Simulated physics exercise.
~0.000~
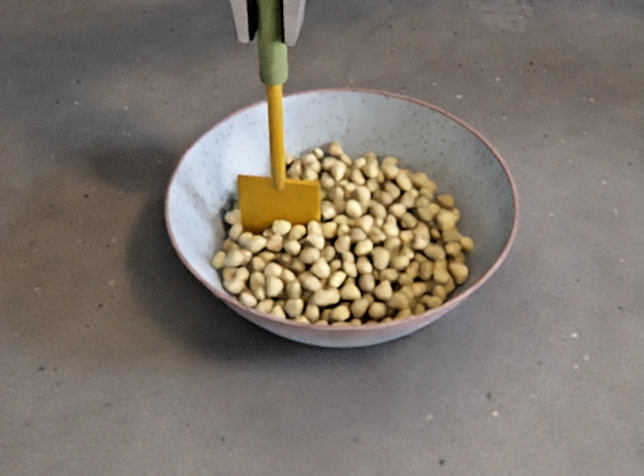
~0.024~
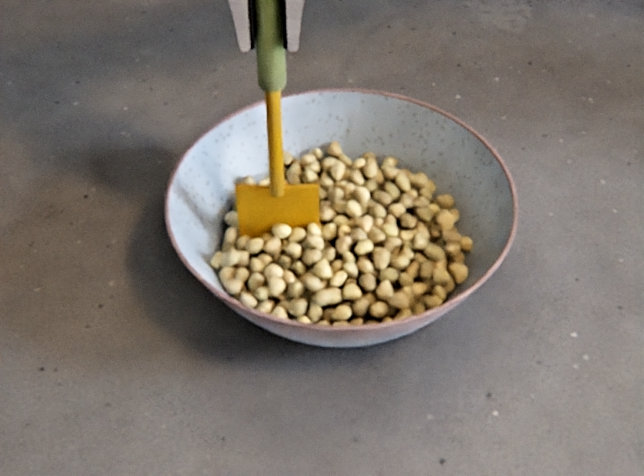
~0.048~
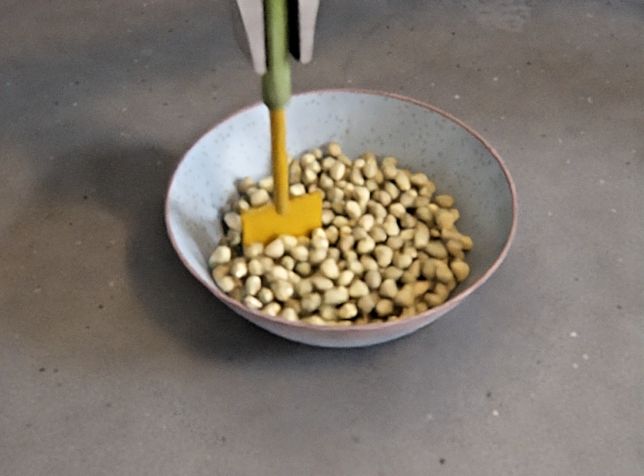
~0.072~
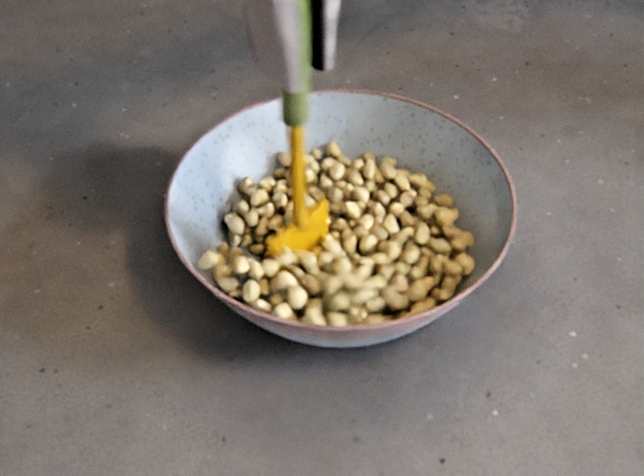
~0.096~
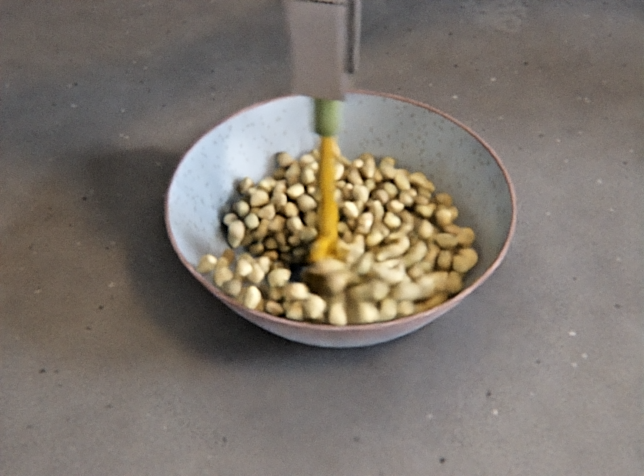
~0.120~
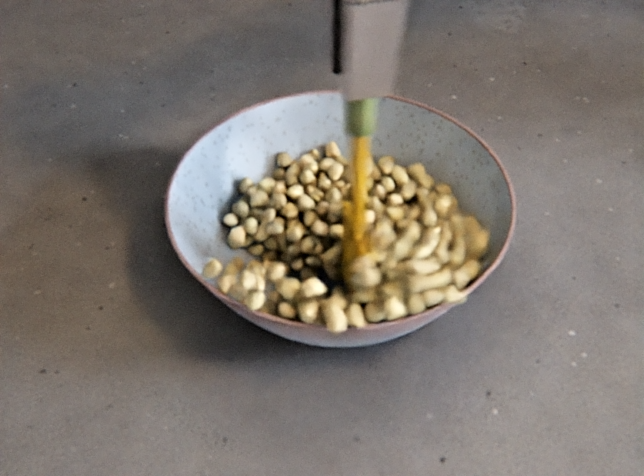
A robot gripper held a small yellow spatula upright in a pale bowl of dried beans, then swept it from the left toward the front and right, turning it and pushing the beans aside.
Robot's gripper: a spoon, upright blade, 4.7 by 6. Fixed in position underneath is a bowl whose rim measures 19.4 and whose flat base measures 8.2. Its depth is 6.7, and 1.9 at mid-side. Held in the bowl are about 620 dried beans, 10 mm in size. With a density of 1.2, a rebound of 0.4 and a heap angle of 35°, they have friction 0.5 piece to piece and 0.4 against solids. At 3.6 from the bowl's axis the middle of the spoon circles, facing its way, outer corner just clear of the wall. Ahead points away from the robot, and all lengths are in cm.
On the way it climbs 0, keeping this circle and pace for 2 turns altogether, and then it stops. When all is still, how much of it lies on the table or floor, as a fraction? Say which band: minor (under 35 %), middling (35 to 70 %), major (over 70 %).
Band: Middling.
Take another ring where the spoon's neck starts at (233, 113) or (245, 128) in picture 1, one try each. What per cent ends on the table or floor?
15 and 40 %.
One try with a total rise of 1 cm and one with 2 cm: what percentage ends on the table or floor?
Around 35 percent, then 35 percent.
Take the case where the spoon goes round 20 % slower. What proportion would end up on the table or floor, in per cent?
30 per cent.
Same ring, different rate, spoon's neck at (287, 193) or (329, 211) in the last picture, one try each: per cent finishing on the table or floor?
Around 5 and 30 per cent respectively.
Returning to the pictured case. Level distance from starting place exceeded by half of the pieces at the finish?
Roughly 12 cm, measured level.
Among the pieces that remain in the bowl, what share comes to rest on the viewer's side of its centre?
I'd say around 55 per cent.
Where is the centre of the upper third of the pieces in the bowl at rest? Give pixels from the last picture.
Somewhere close to (285, 249).
After 0.33 s, 346° round, highest piece 12 above the table; 454 in the bowl, 66 on the table or floor, 95 in flight or on the tool.
After 0.54 s, 220° round, highest piece 11 above the table; 377 in the bowl, 216 on the table or floor, 22 in flight or on the tool.
After 0.85 s, 0° round, highest piece 7 above the table; 344 in the bowl, 270 on the table or floor, 1 in flight or on the tool.
After 1.55 s, 0° round, highest piece 6 above the table; 344 in the bowl, 271 on the table or floor.
At rest, 344 in the bowl, 271 on the table or floor. That is 44 % on the table or floor.
